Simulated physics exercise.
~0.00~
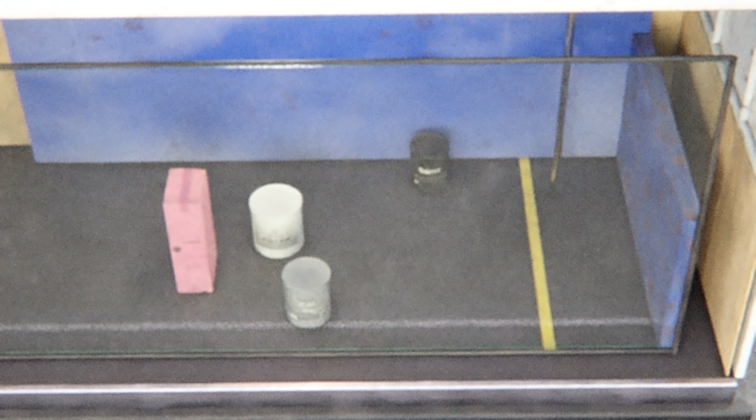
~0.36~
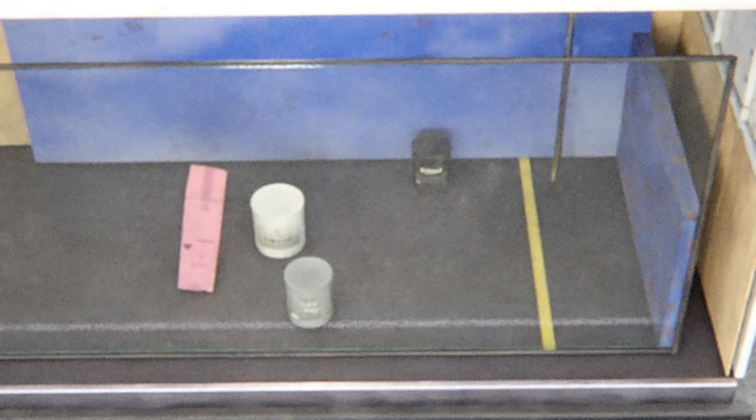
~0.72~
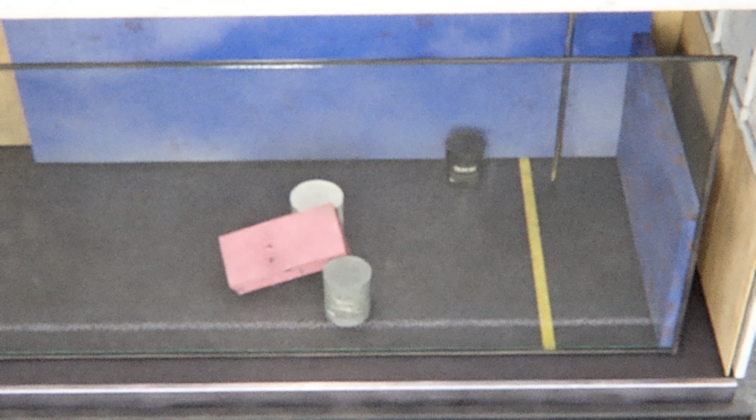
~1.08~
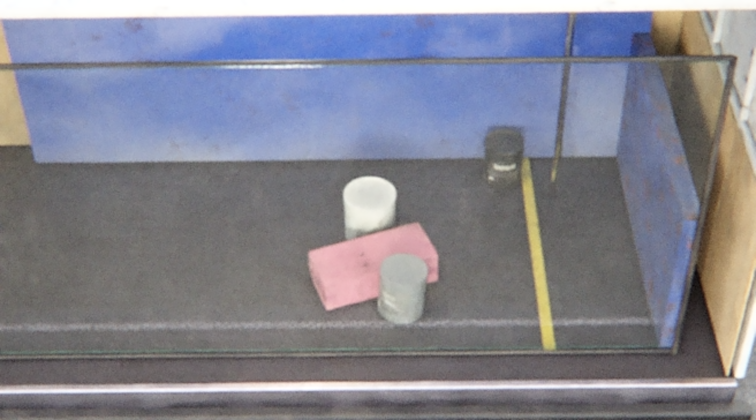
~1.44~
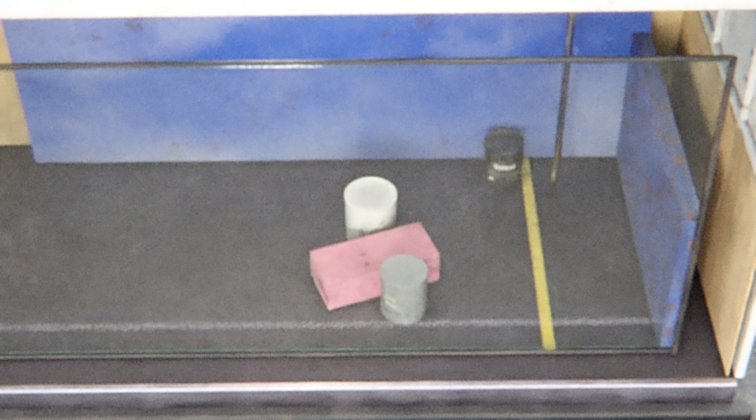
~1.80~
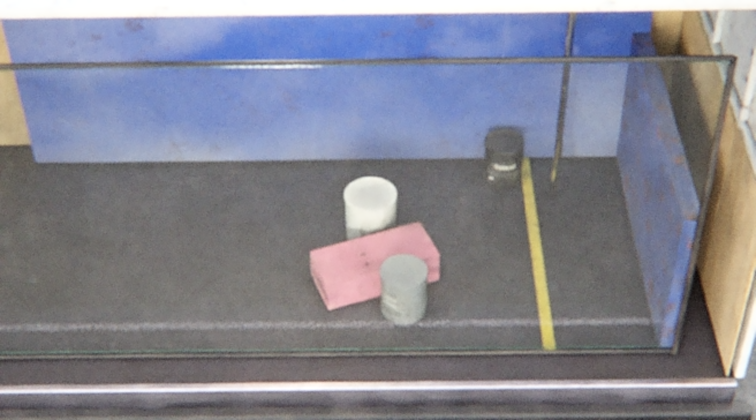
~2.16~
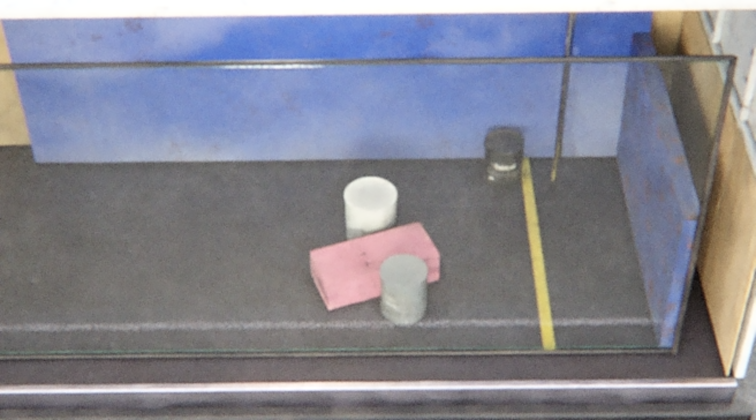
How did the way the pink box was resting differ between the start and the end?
At the start the pink box stood upright, but by the end it was lying on its side.
